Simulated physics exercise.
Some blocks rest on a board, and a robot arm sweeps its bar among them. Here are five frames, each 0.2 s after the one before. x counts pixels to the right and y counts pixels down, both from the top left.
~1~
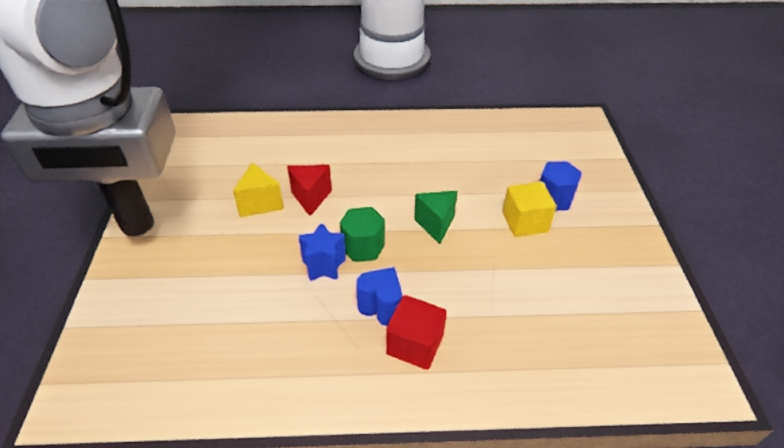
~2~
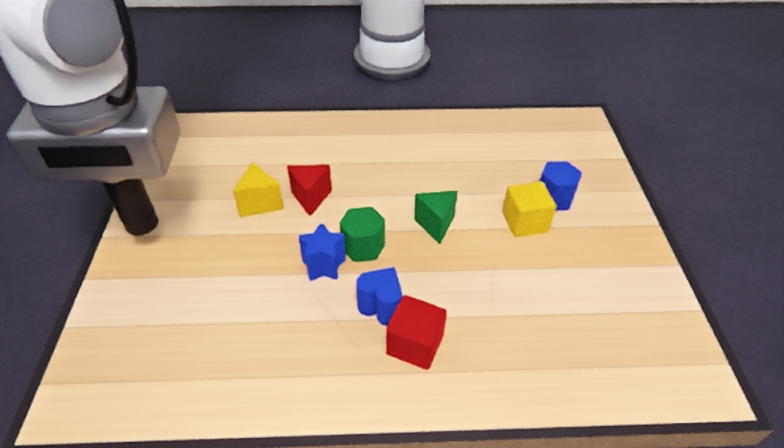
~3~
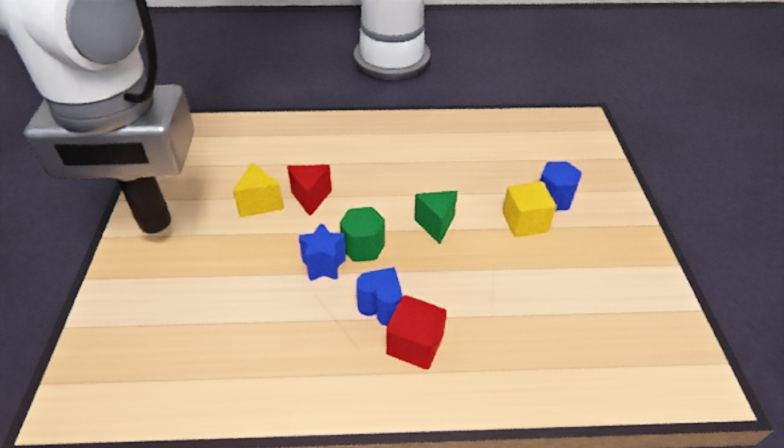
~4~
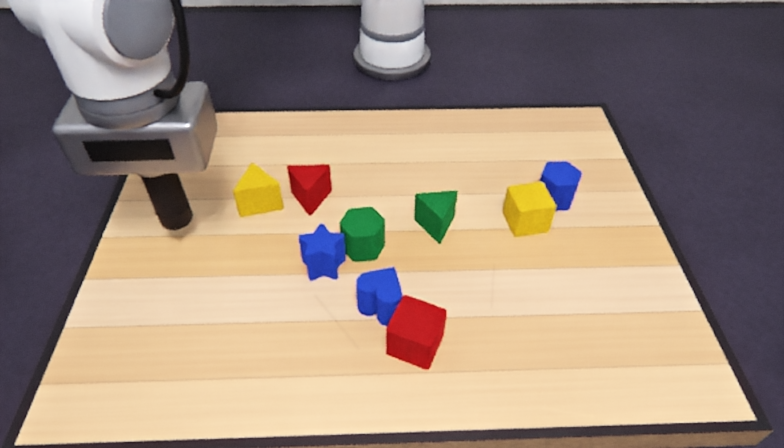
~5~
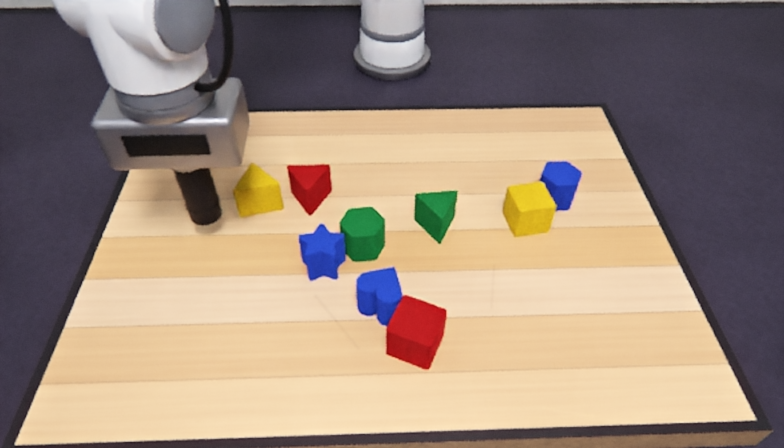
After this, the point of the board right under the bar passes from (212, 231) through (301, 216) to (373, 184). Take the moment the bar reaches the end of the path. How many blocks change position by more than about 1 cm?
Blocks that move over 1 cm: One.
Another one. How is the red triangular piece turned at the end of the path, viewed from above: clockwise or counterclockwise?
It twists anticlockwise.
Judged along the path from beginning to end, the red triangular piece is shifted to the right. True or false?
Answer: False.
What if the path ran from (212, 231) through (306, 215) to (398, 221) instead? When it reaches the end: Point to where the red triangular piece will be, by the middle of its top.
Final place: (329, 167).
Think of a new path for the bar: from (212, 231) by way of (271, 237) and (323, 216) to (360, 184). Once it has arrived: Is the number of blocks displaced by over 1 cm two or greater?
Short answer: No.
On the path given first. One third of the way, bar at (269, 205); yellow triangular piece at (257, 177).
Two thirds of the way, bar at (328, 192); yellow triangular piece at (257, 177); red triangular piece at (328, 163), turned 65° anticlockwise.
At the end, bar at (373, 168); yellow triangular piece at (257, 177); red triangular piece at (339, 154), turned 105° anticlockwise; green hexagonal block not moved.
